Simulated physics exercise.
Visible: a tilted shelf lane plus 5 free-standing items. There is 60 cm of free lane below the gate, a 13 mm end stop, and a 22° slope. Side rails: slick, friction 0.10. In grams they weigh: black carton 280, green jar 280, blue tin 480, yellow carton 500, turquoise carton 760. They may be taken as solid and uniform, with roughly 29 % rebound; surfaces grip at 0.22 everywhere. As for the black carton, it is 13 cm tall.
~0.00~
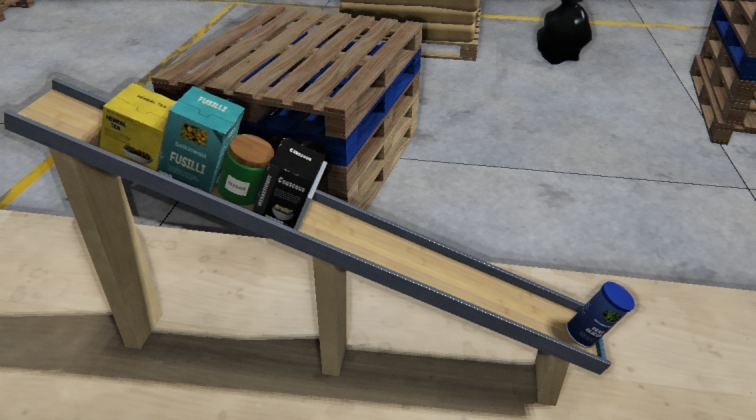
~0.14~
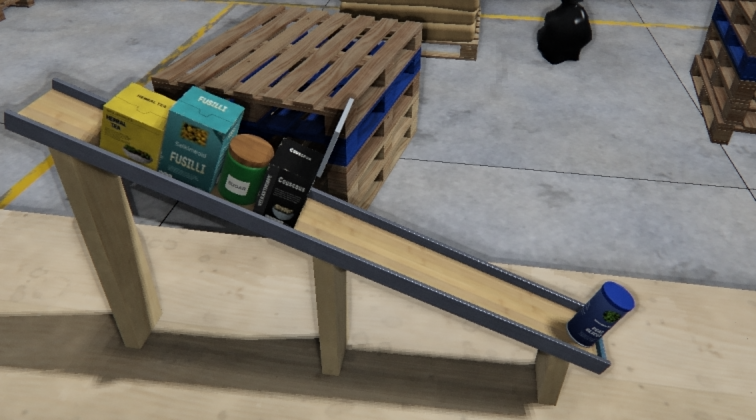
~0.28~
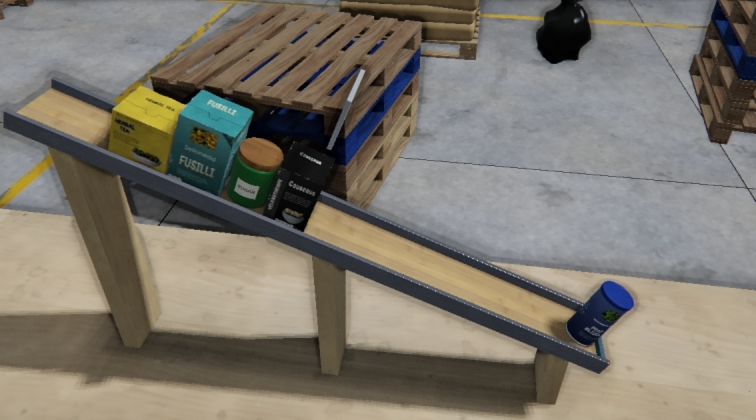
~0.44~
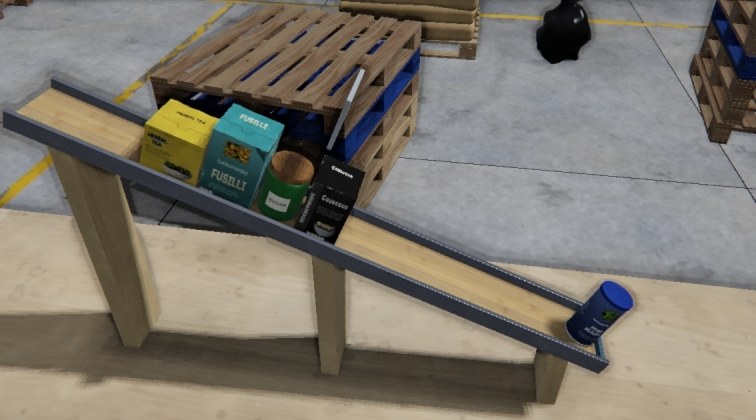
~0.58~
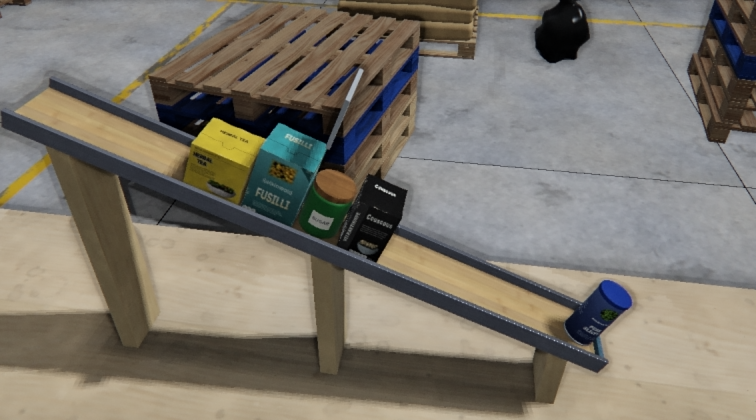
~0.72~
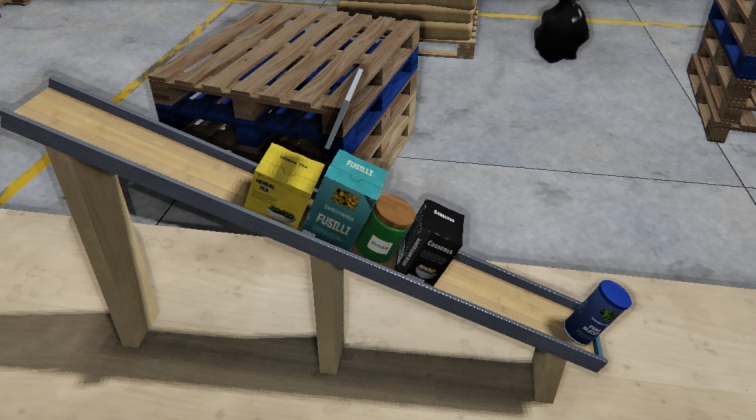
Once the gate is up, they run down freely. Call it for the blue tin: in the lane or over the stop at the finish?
Final spot: Over the stop.
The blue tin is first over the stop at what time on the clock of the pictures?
At around 1.3 seconds on the pictures' clock.
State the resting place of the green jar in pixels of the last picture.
It ends up at about (552, 299).
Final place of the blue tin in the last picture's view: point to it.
It finishes at roughly (671, 392).
Around 0.92 s, leader 13 cm from the stop; blue tin near (596, 314).
Around 1.32 s, leader 5 cm from the stop; blue tin now over the stop; yellow carton tipped 73° against what carries it.
Finally (2.3 s), over the stop, blue tin; on their side or leaning hard in the lane, yellow carton; the other 3 in the lane. In the last view, blue tin near (671, 392).
